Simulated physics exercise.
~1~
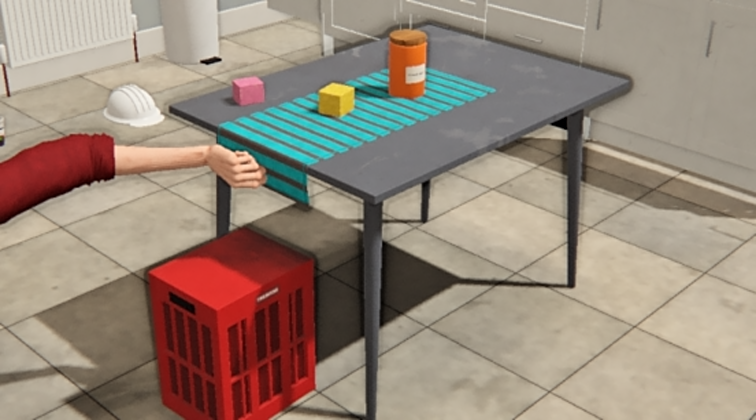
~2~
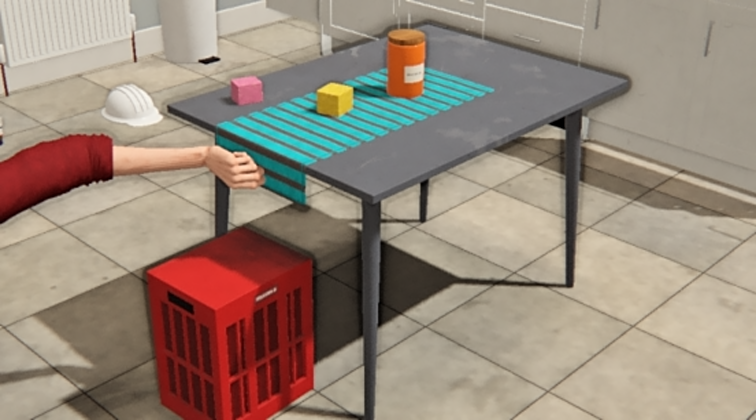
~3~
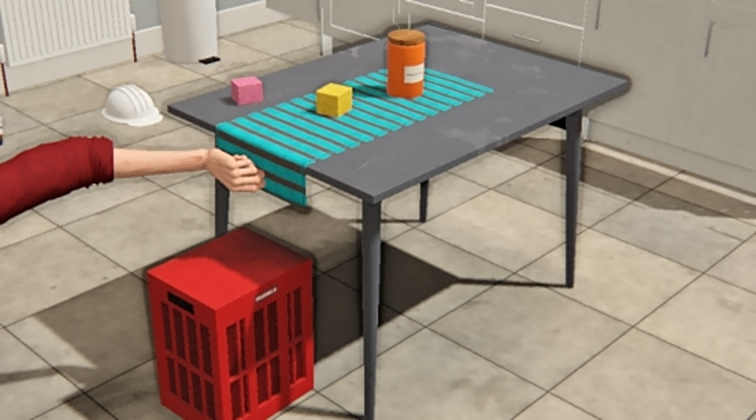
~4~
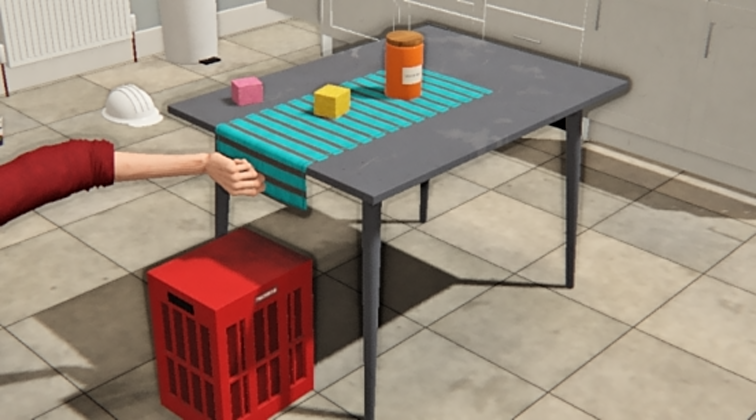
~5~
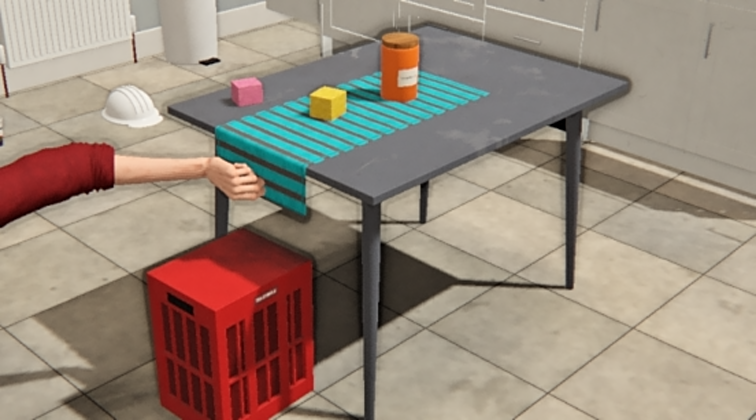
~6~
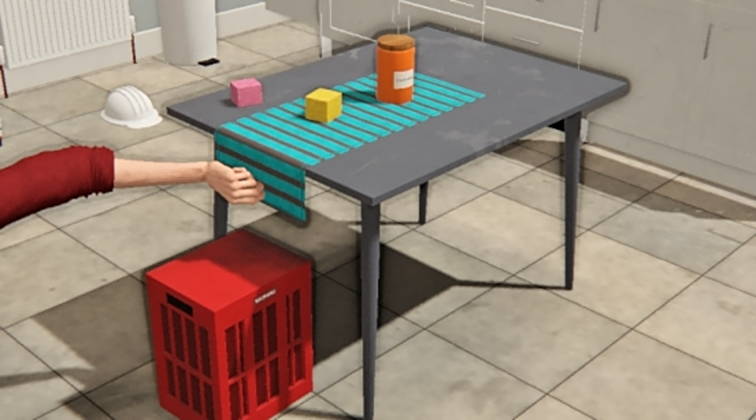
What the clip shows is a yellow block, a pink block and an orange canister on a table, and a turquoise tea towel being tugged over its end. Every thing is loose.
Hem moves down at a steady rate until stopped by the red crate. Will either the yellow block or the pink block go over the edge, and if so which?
The yellow block keeps clear of it, the pink block keeps clear of it.
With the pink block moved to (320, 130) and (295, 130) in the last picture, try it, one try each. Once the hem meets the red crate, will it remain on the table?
First place: Drops; second place: Comes down.
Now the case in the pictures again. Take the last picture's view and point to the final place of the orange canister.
The middle of it sits at pixel (357, 82).
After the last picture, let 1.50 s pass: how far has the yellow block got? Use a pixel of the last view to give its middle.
Approximate spot: (281, 120).
Then, 0.38 s later than the last view, hem going down; yellow block carried along near (308, 111); pink block as before.
Then, 0.96 s later than the last view, hem on the crate; yellow block carried along near (281, 120); pink block as before.
Finally, hem on the crate; yellow block carried along near (281, 120); pink block as before. The yellow block keeps clear of the edge and the pink block stays on the table.
